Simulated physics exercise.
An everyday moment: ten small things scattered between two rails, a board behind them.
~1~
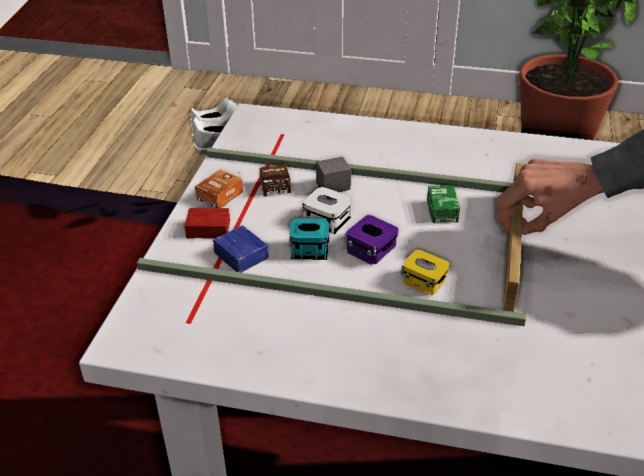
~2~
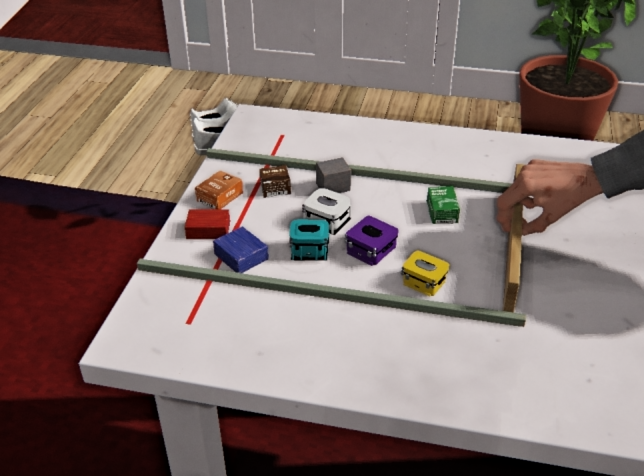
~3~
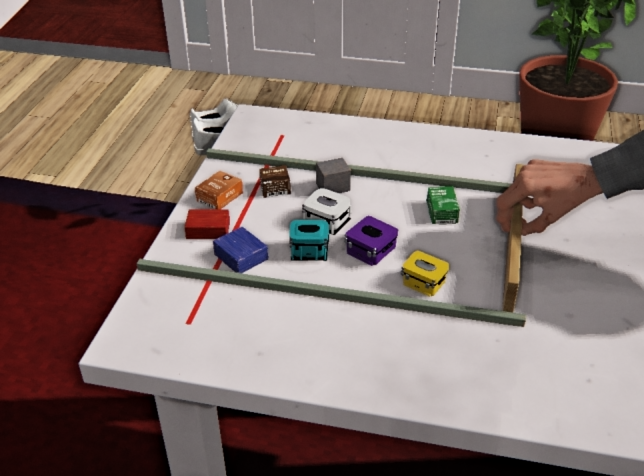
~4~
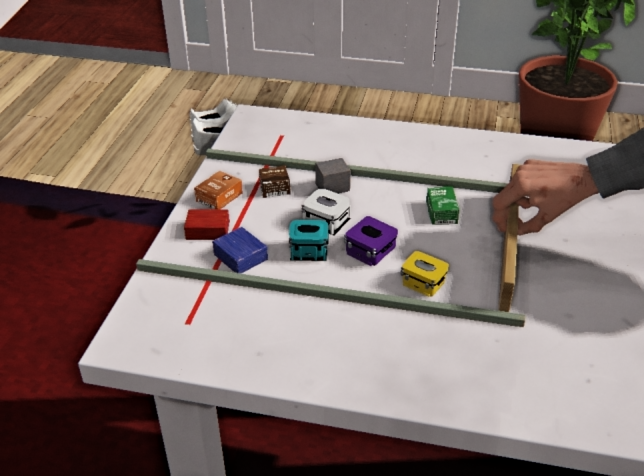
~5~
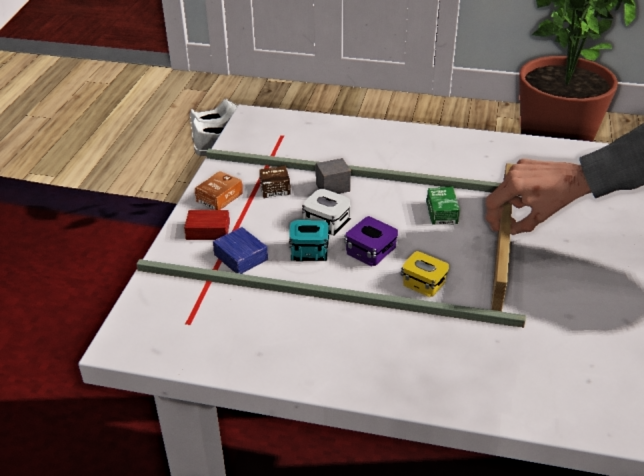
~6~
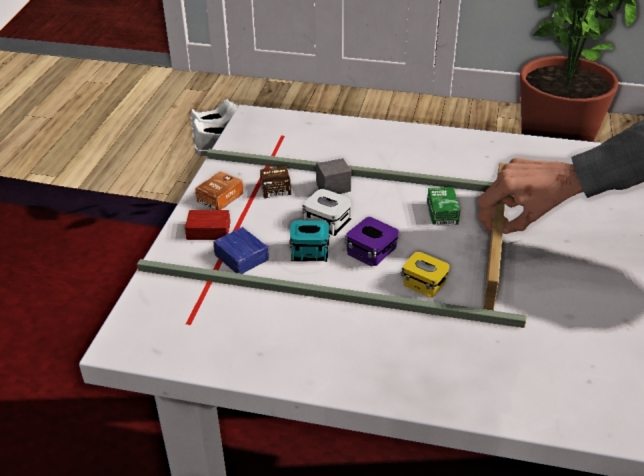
A hand slides a wooden board slightly left between two rails, behind ten still objects.
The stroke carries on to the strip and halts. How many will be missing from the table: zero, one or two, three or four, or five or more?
As it turns out, the number that fall off is one or two.
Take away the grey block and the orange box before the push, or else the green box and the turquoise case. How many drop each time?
First 1, then 0.
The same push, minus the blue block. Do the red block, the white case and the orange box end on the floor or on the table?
The red block goes over; the white case survives; the orange box survives.
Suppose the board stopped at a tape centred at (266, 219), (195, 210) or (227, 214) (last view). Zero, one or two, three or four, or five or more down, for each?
The falls would be no fall at all; five or more; one or two.
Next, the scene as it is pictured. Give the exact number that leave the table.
The count is 1.
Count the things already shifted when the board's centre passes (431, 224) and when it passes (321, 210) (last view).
First 2, then 8.
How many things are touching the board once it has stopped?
It touches 4.
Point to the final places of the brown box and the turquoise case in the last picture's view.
The brown box stops around (219, 178); the turquoise case around (177, 222).
Soon after, none off yet; orange box at rest near (220, 191); red block at rest near (208, 225); blue block at rest near (241, 251).
Then, none off yet; orange box at rest near (220, 191); red block at rest near (208, 225); blue block moved a little near (221, 253).
By the end, the number that fall off is one or two; fallen, red block.
